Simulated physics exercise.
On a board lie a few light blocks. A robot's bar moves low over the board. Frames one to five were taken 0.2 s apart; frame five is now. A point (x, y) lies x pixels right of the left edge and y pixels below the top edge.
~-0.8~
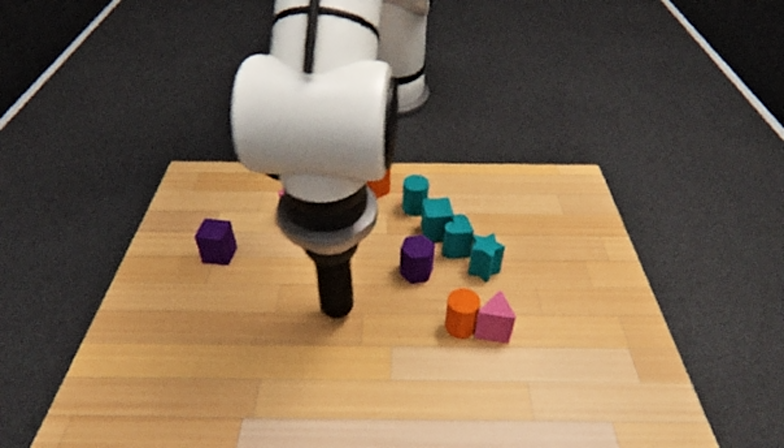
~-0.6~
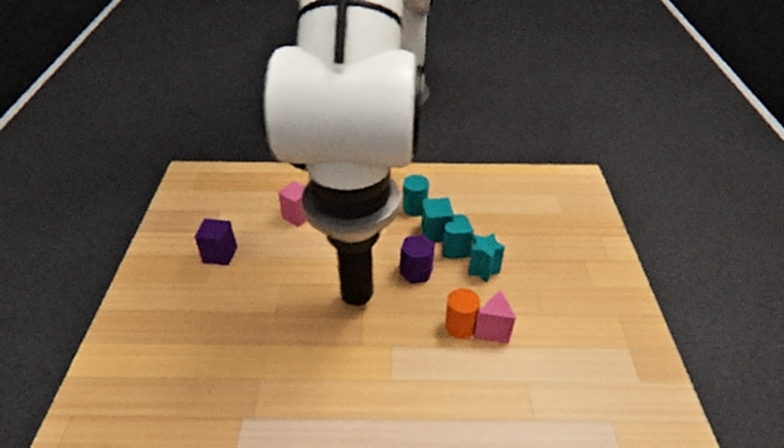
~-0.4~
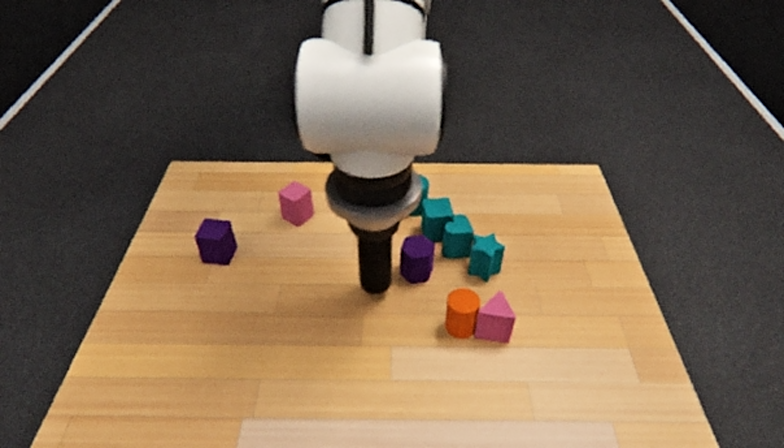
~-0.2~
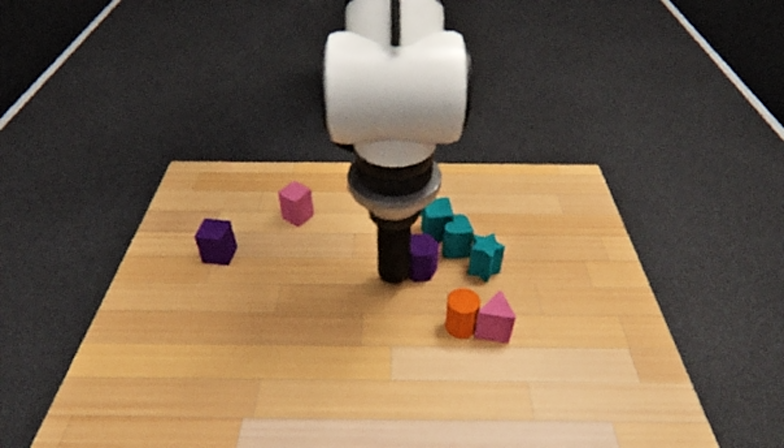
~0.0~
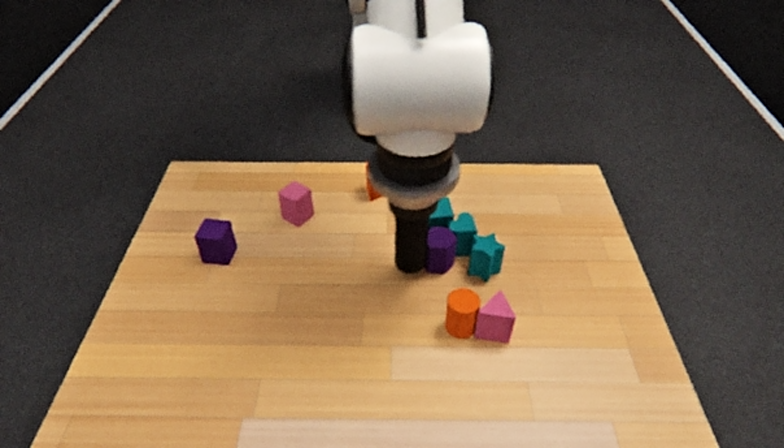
At first, a robot arm holds its dark bar low over a wooden board, left of a purple hexagonal block and several turquoise blocks. The bar moves right and slightly away across the board, reaches the purple block, and pushes it a short way toward the turquoise heart, which shifts slightly.
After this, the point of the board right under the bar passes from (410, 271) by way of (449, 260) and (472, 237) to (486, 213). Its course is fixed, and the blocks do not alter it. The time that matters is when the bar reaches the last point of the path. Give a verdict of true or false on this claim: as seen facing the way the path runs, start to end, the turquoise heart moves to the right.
Answer: True.
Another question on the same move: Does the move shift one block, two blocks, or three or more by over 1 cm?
The answer is two blocks, counting only moves over 1 cm.
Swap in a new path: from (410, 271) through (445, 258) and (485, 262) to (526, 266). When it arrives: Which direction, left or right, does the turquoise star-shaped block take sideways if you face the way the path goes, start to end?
Well, taking the path from its start to its end as straight ahead, the turquoise star-shaped block moves to the right.
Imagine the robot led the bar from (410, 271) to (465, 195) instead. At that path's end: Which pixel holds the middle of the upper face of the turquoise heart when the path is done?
It comes to (484, 217).
The first path, step by step. One third of the way, bar (451, 252); purple hexagonal block (477, 221), turned 25° anticlockwise; turquoise heart (496, 209), turned 20° clockwise; turquoise star-shaped block (493, 243), turned 35° clockwise.
Two thirds of the way, bar (473, 228); purple hexagonal block (501, 202); turquoise heart (525, 197), turned 60° clockwise; turquoise star-shaped block (493, 243), turned 35° clockwise.
At the end, bar (487, 205); turquoise square block unmoved; purple hexagonal block (519, 186), turned 30° clockwise; turquoise heart (544, 193), turned 105° clockwise; turquoise star-shaped block (493, 243), turned 35° clockwise.
